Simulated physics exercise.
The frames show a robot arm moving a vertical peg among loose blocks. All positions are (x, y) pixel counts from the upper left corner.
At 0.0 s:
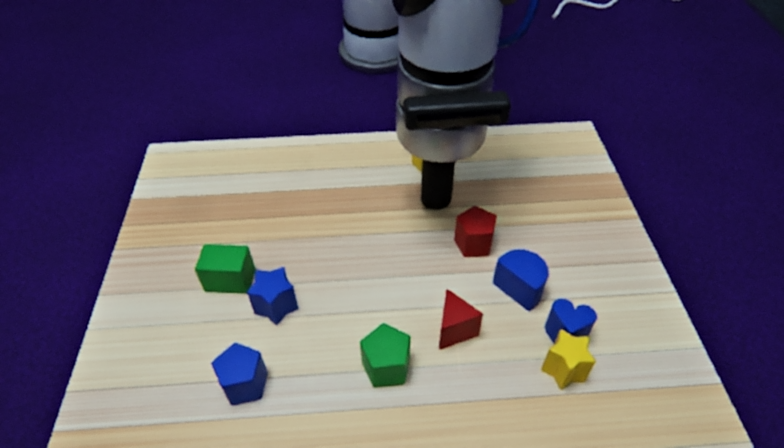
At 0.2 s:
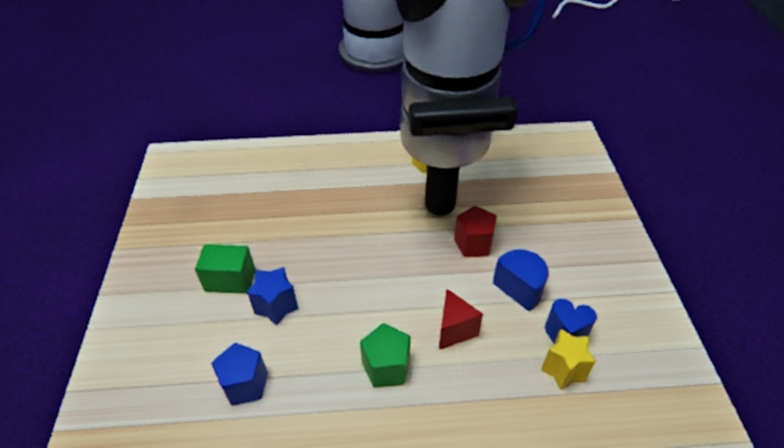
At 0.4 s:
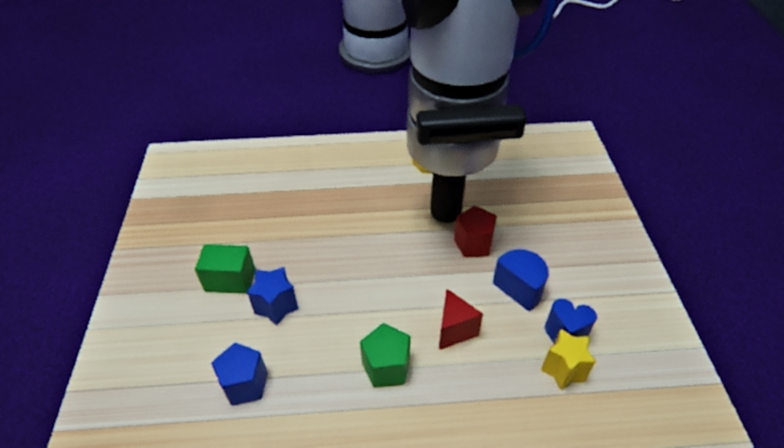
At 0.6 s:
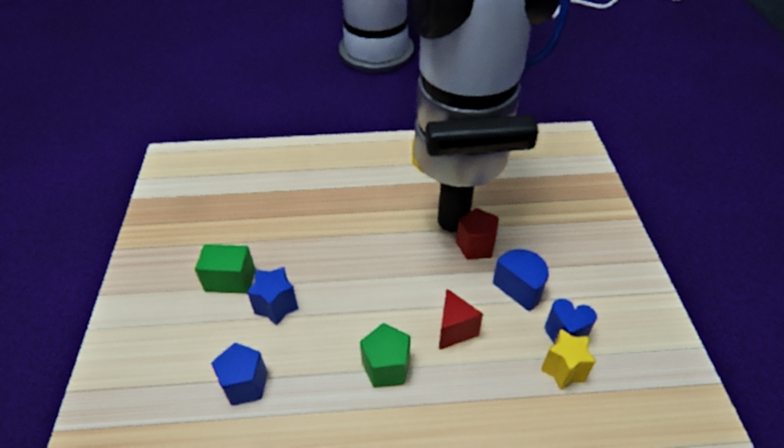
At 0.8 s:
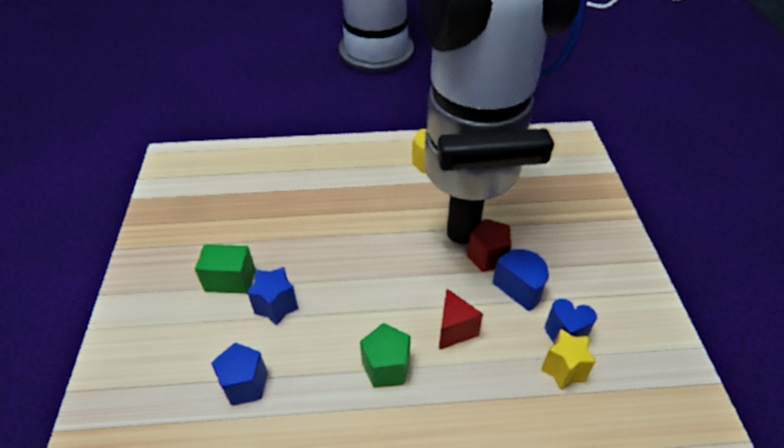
A robot arm holds a black vertical peg over a pale wooden board on purple cloth, seen from above by a still camera. A green block, blue star and blue pentagon sit left, a green pentagon and red triangle near the middle, and a red block, blue half-round, blue heart and yellow star right. The peg moves toward the lower right, meets the red block and pushes it toward the blue half-round.
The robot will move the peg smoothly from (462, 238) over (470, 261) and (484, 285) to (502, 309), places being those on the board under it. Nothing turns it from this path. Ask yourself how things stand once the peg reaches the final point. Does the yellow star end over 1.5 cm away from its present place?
Final answer: No.
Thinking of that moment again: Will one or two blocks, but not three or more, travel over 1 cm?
The answer is no.
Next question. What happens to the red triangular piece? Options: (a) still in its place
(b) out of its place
The one that fits is a, still in its place.
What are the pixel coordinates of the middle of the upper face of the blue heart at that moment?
When the path ends, it will be at (597, 327).
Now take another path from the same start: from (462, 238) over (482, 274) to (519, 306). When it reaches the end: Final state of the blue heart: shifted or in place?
Here the blue heart moves off its spot.
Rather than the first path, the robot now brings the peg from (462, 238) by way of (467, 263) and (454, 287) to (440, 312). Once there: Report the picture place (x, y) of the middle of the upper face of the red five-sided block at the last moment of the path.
Its top centre is at about (507, 246).
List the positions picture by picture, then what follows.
In the first frame, tip of the peg (436, 199), middles of tops, red triangular piece (457, 310), red five-sided block (478, 220), blue half-round block (526, 266), yellow star (573, 349), blue heart (574, 314).
In the second frame, peg (440, 204), nothing pushed.
In the third frame, peg (446, 211), nothing pushed.
In the fourth frame, peg (453, 221), red five-sided block (480, 222).
In the fifth frame, peg (463, 232), red triangular piece (457, 310), red five-sided block (493, 233), blue half-round block (526, 266), yellow star (573, 349), blue heart (574, 314).
The first path, step by step. Halfway along, peg (477, 268); red five-sided block (518, 254), turned 30° anticlockwise; blue half-round block (552, 282); blue heart (584, 320).
At the end, peg (504, 303); red triangular piece unmoved; red five-sided block (528, 257), turned 60° anticlockwise; blue half-round block (571, 285); yellow star (577, 353), turned 20° clockwise; blue heart (597, 327), turned 20° clockwise.
